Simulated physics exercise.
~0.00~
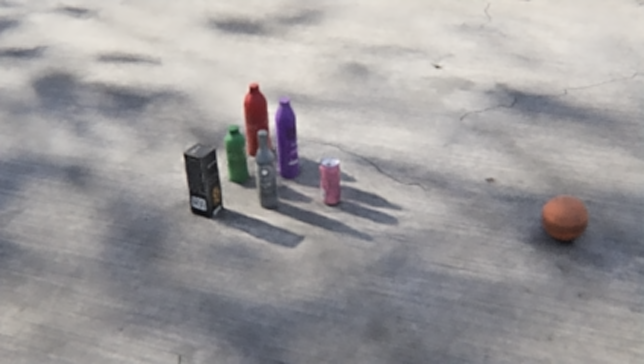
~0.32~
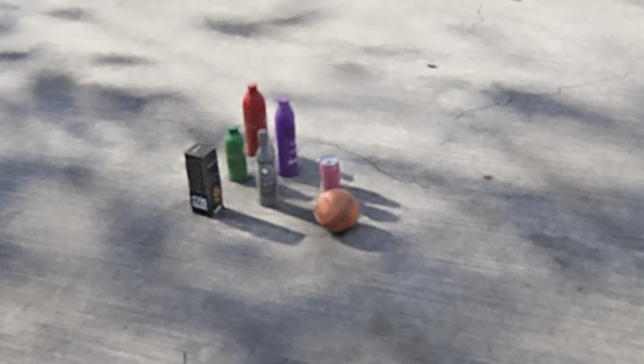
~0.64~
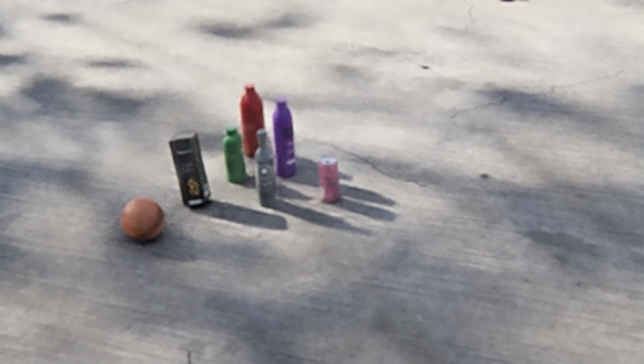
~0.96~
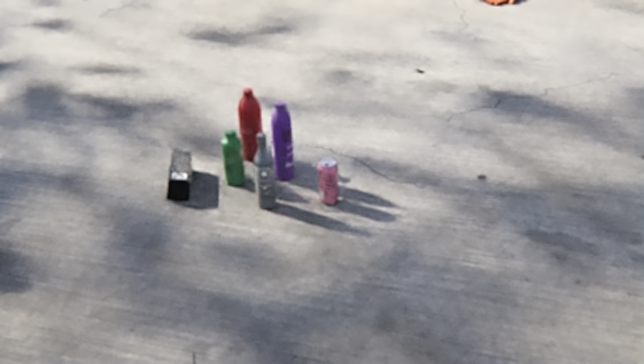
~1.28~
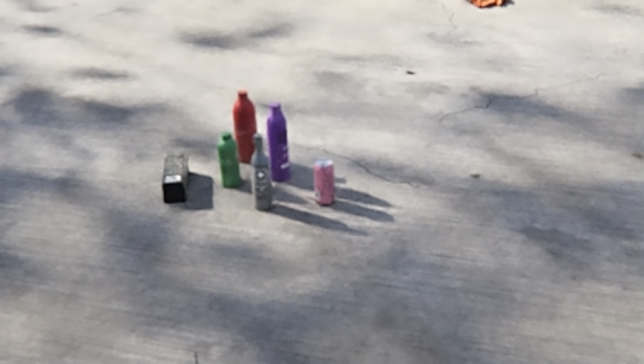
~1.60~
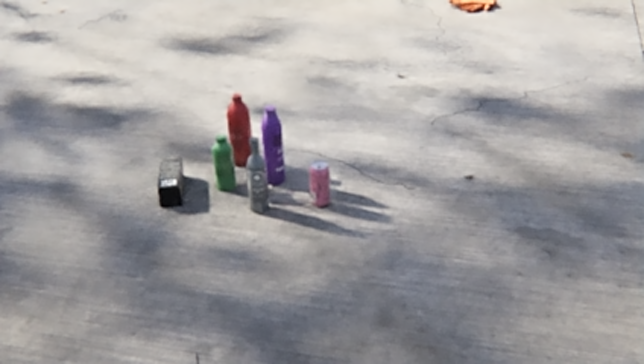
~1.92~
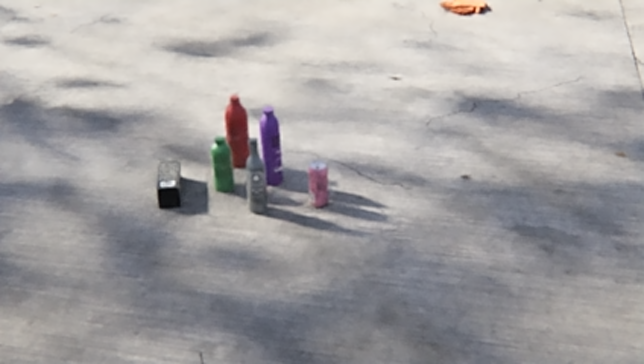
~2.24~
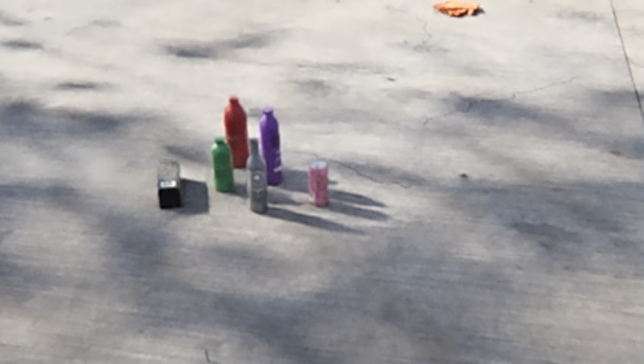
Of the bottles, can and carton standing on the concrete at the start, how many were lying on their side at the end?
Just one of them was lying on its side at the end, the black carton. The pink can and all the bottles were still upright.
